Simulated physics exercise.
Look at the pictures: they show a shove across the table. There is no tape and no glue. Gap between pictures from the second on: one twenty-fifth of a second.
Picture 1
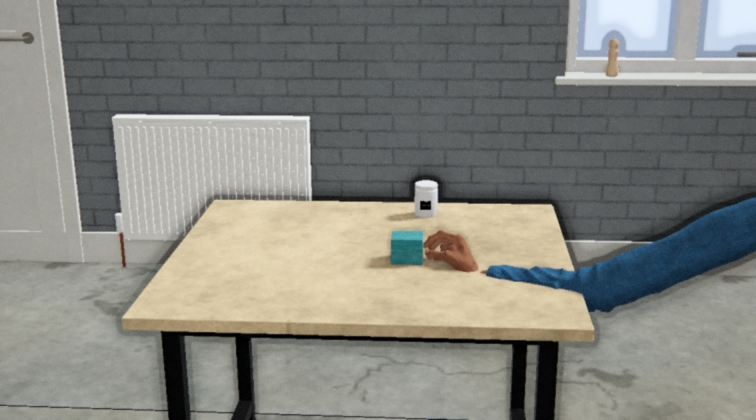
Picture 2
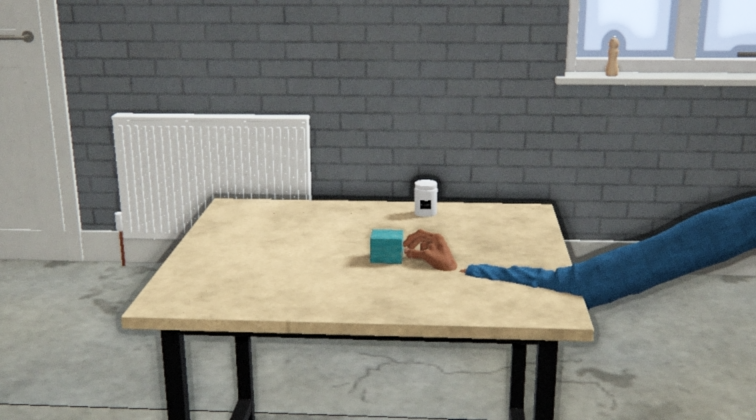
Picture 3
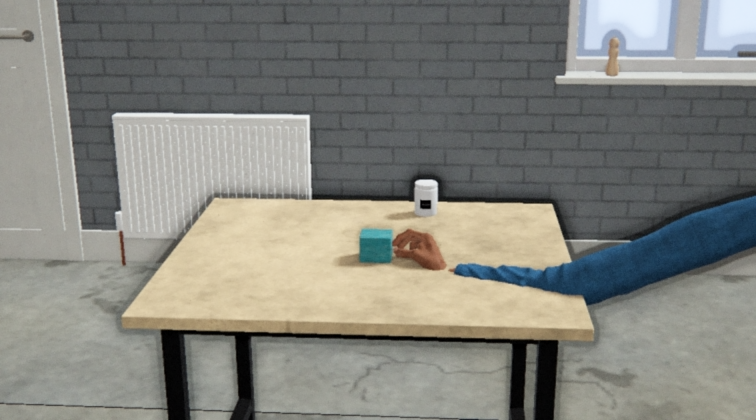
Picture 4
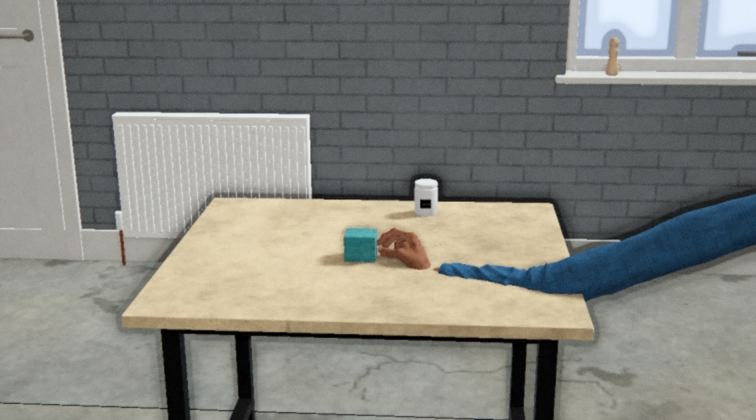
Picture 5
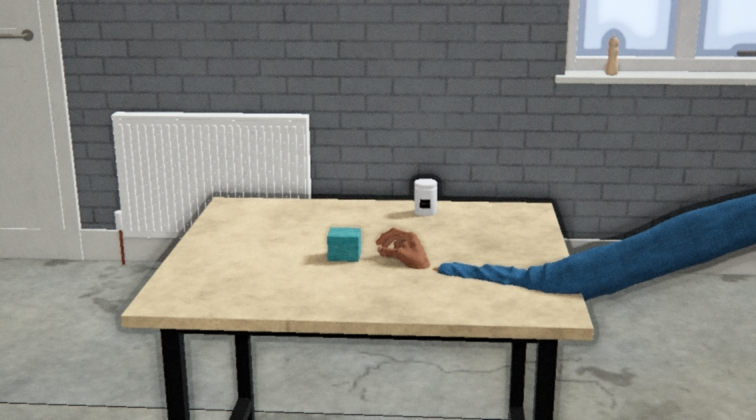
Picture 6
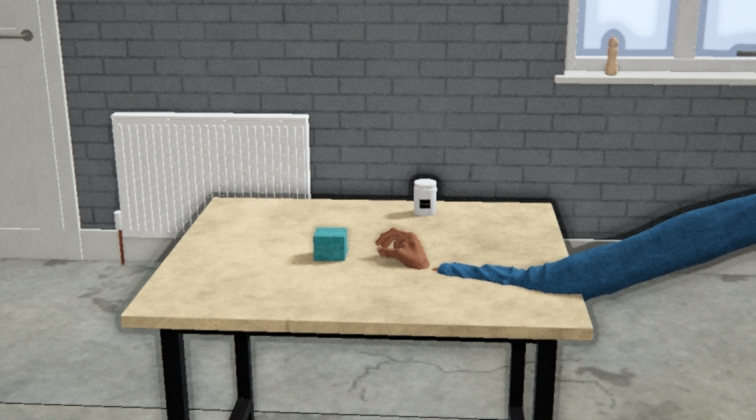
We see a hand in a blue sleeve push a turquoise block leftward across a wooden table, past a small white container; the hand then stays still while the block slides farther left, leaving a widening gap between them.
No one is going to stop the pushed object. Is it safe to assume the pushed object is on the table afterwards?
Yes, it stays on.
Then, 0.10 s on from there, turquoise block shifted well along near (309, 244).
Then, 0.20 s on from there, turquoise block shifted well along near (304, 244).
In the end, moved from the start, turquoise block. At the end, from the last picture's camera, turquoise block near (304, 244).
